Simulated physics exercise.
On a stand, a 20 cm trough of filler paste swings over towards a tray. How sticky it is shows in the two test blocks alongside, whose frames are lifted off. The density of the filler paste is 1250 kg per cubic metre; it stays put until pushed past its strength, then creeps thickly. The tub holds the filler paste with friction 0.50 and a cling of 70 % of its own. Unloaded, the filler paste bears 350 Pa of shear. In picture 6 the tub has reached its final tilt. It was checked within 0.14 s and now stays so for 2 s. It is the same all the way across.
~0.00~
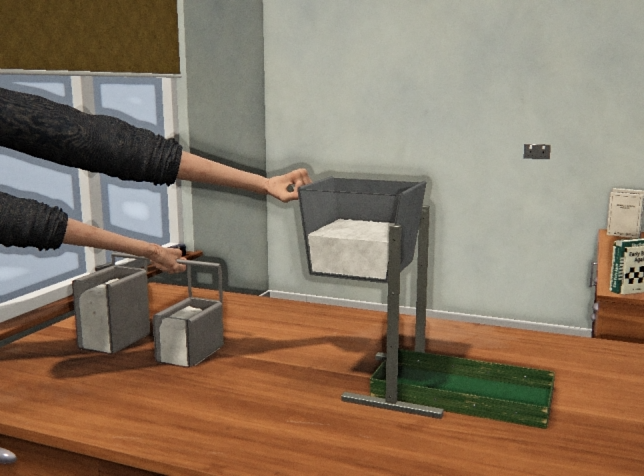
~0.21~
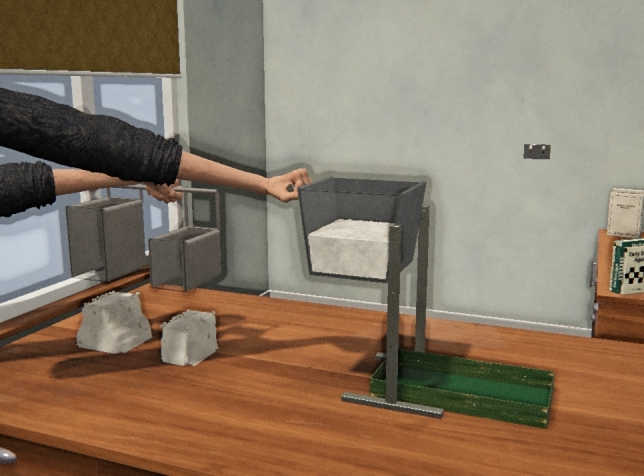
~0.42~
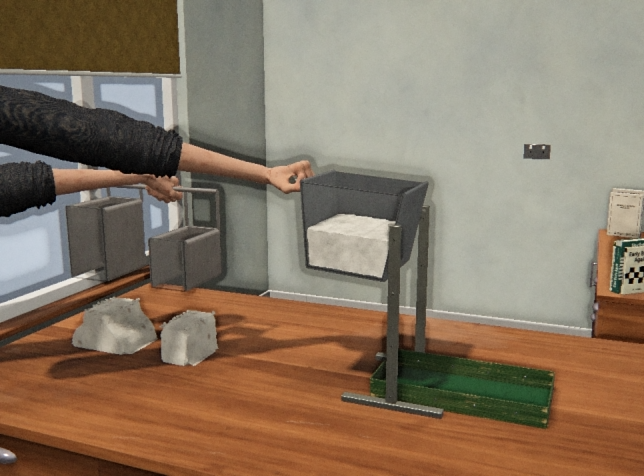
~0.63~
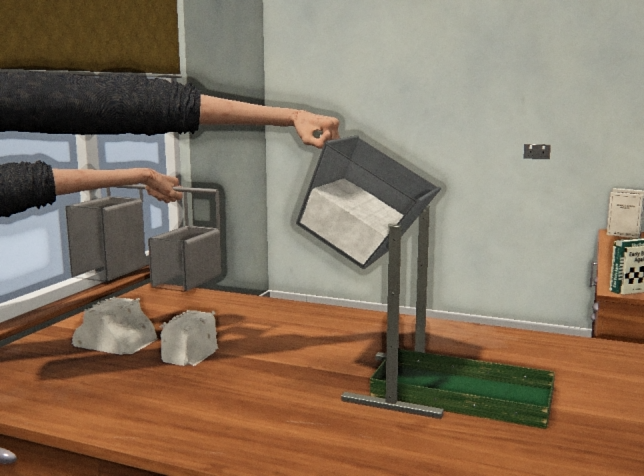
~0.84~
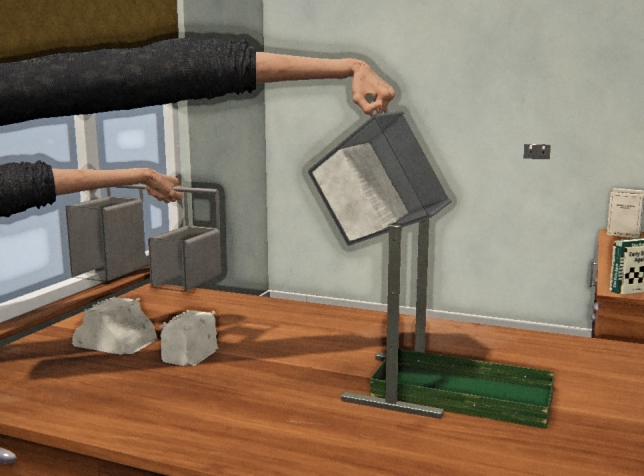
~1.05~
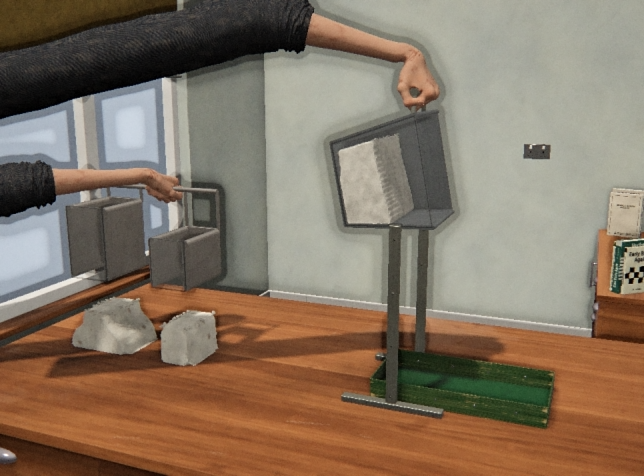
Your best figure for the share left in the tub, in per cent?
Close to 100 per cent.
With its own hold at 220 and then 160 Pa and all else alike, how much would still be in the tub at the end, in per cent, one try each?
In that order: 90 %, 75 %.
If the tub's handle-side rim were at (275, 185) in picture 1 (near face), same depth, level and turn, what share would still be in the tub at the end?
In that case some 80 per cent.
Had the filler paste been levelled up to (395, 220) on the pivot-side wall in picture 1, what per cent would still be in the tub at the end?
It would be near 70 %.
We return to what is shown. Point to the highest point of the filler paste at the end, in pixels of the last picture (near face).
Near (392, 167).
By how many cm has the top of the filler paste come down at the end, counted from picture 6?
Some 5 cm.
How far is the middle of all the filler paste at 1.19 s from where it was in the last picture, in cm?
About 3 cm.
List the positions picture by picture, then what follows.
The first frame shows handle-side rim at (301, 189), tilt 0 degrees; top of the filler paste at (353, 238); blocks stand 17 cm, 11 cm (left to right).
The second frame shows handle-side rim at (301, 189), tilt 0 degrees; top of the filler paste at (353, 238); blocks stand 13 cm, 11 cm (left to right).
The third frame shows handle-side rim at (304, 182), tilt 4 degrees; top of the filler paste at (312, 229); blocks stand 11 cm, 10 cm (left to right).
The fourth frame shows handle-side rim at (328, 144), tilt 29 degrees; top of the filler paste at (312, 190); blocks stand 11 cm, 10 cm (left to right).
The fifth frame shows handle-side rim at (377, 118), tilt 59 degrees; top of the filler paste at (338, 151); blocks stand 11 cm, 10 cm (left to right).
The sixth frame shows handle-side rim at (416, 117), tilt 79 degrees; top of the filler paste at (373, 142); blocks stand 11 cm, 10 cm (left to right).
After 1.19 s, the tub is at 79 degrees and holds 100 %.
After 1.36 s, the tub is at 79 degrees and holds 100 %.
After 1.53 s, the tub is at 79 degrees and holds 100 %.
After 1.70 s, the tub is at 79 degrees and holds 100 %.
After 3.05 s, at the end, the tub is at 79 degrees and holds 100 %.
